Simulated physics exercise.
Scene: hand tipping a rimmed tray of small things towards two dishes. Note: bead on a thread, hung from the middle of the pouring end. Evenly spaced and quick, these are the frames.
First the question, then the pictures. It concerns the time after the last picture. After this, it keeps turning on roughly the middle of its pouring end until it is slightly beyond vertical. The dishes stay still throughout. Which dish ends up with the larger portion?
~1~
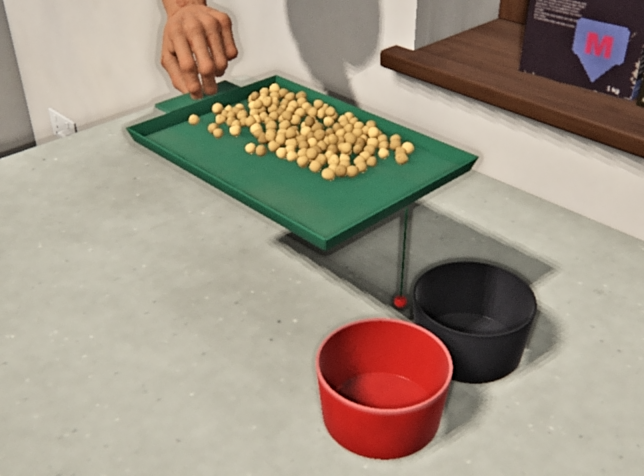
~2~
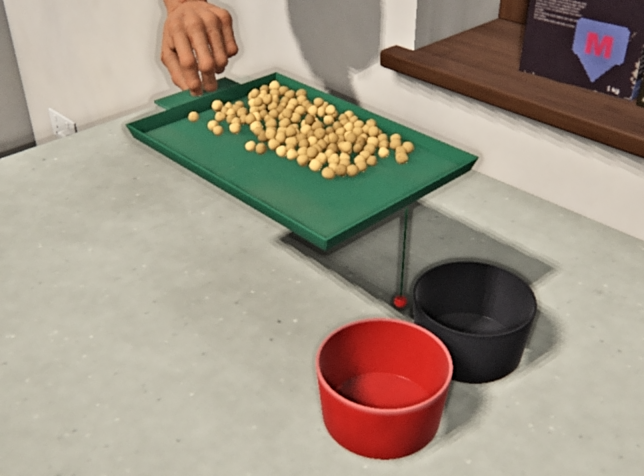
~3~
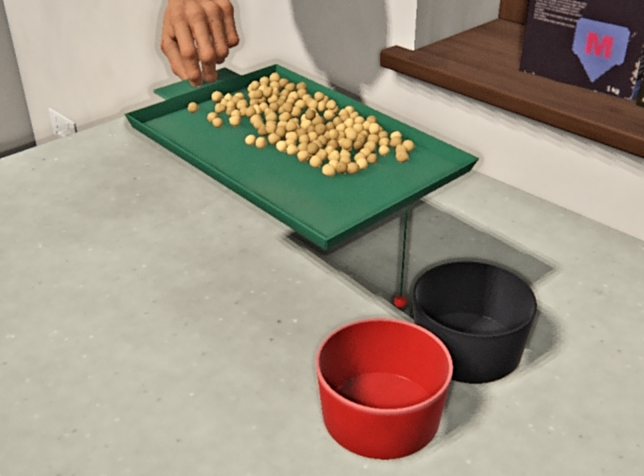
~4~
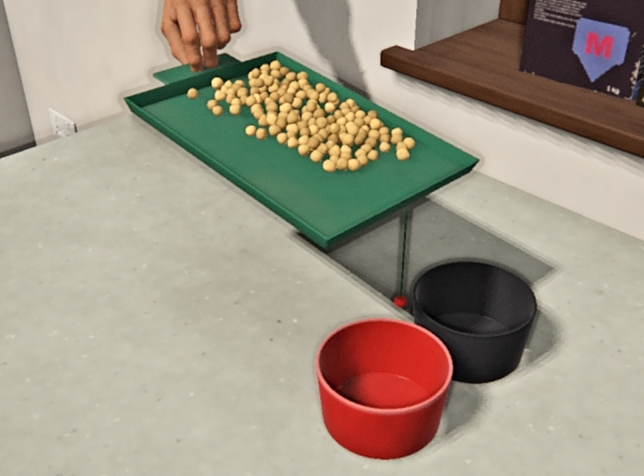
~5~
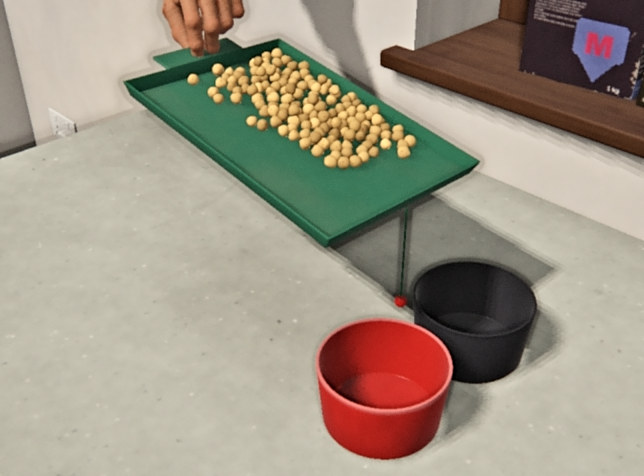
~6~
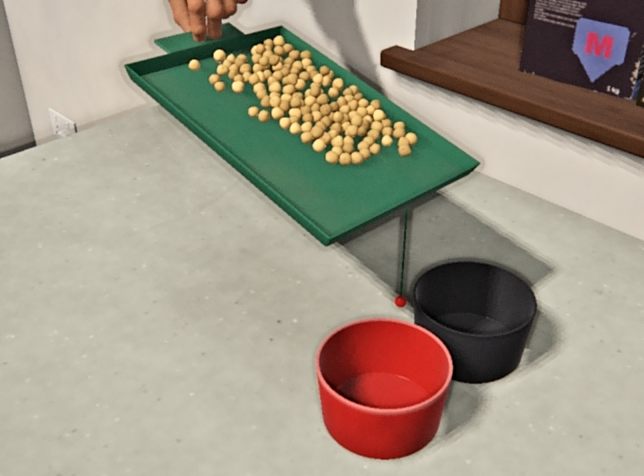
The right-hand dish.
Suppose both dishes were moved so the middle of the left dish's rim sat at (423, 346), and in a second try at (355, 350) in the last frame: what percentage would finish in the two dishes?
Roughly 90% on the first try and 60% on the second.
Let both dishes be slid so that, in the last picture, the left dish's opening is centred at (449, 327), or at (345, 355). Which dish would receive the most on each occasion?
Try 1 - the dish at left, try 2 - the dish at right.
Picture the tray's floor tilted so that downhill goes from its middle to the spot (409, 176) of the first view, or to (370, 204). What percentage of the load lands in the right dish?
I'd expect around 70 in a hundred first and around 30 in a hundred second.
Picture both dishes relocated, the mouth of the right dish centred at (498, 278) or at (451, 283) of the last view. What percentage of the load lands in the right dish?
Respectively 60 % and 60 %.
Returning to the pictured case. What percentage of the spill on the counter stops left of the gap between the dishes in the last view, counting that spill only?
10 %, near enough.
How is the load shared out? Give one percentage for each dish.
Roughly 20 in a hundred for the left dish, roughly 80 in a hundred for the right dish.
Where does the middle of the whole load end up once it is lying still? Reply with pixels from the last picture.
Close to (471, 348) in the last picture.
Soon after the last picture, tray tipped steeply; nearly all on the tray; a stray few in the left dish; a stray few in the right dish; a stray few in the air.
A little later, tray tipped right over; about half on the tray; a stray few in the left dish; about a quarter in the right dish; about a quarter in the air.
Later still, tray tipped past a quarter turn; a small part in the left dish; most in the right dish; a small part outside both.
At rest, tray tipped past a quarter turn; a small part in the left dish; most in the right dish; a small part outside both.
